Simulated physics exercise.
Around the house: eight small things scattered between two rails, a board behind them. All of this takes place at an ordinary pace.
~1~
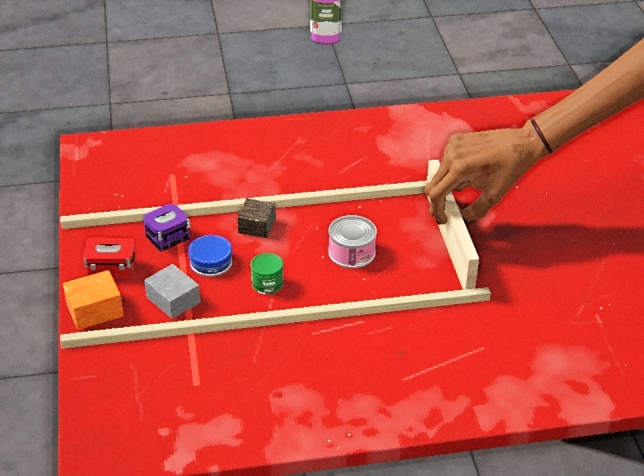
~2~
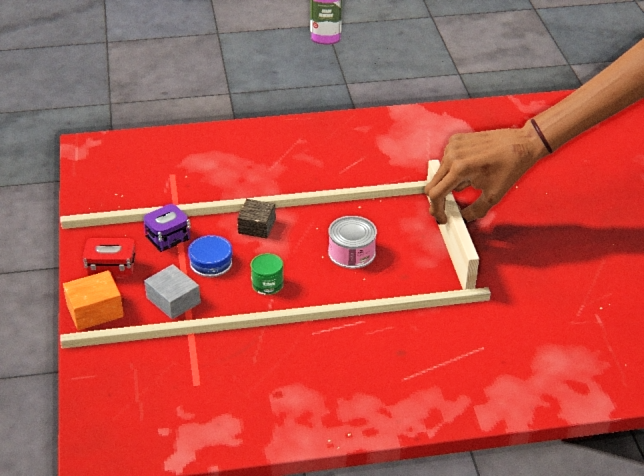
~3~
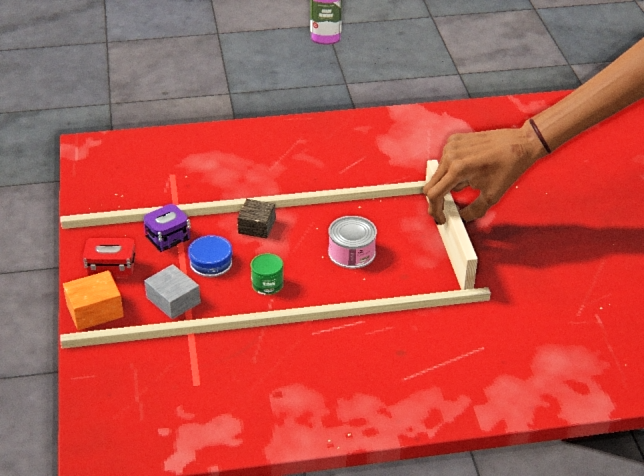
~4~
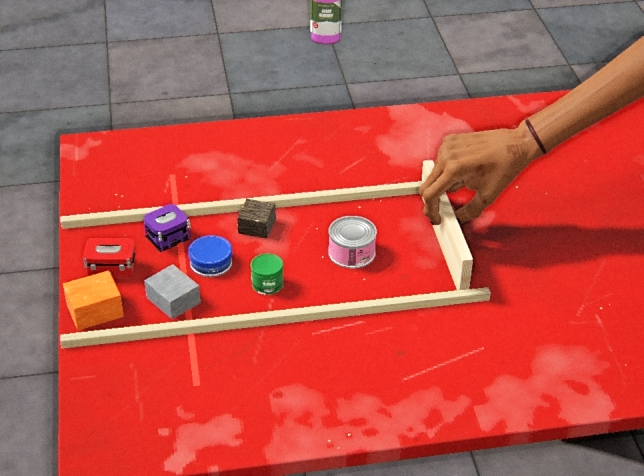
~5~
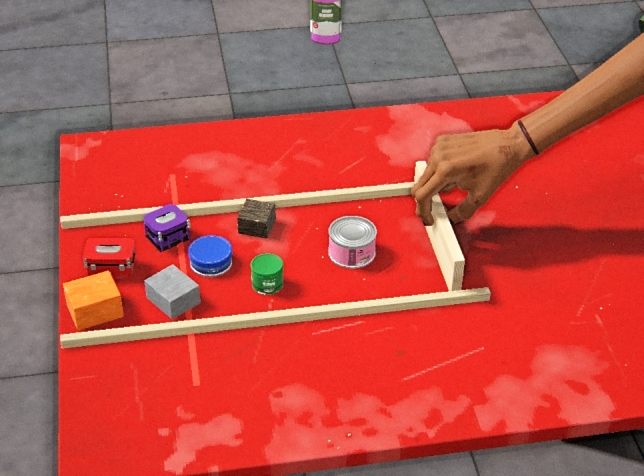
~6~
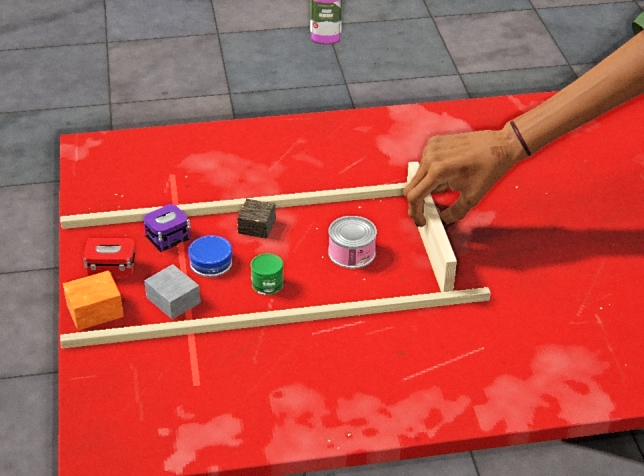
A wooden board, held by a hand at the right, stayed still at first, then slid slightly left between two rails toward a pink tin, while the scattered blocks, tins and cases stayed put.
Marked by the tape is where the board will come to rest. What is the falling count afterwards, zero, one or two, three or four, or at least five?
Afterwards the falling count is zero.
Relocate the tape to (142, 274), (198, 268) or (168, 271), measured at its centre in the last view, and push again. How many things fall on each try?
Down on the floor: 2, 0 and 1.
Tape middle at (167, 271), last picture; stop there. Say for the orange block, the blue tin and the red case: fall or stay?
Orange block remains, blue tin remains, red case drops.
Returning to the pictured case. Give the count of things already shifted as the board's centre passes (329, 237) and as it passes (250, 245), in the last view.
1, then 4.
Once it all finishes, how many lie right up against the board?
It is in contact with 3.
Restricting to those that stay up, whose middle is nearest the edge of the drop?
That would be the red case.
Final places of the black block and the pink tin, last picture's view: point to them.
The black block settles near (164, 231); as for the pink tin, near (159, 262).
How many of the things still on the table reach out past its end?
I get 1.
Soon after, none off yet; orange block at rest near (93, 300); red case at rest near (110, 259); grey block at rest near (173, 292).
At rest, the number that fall off is zero.
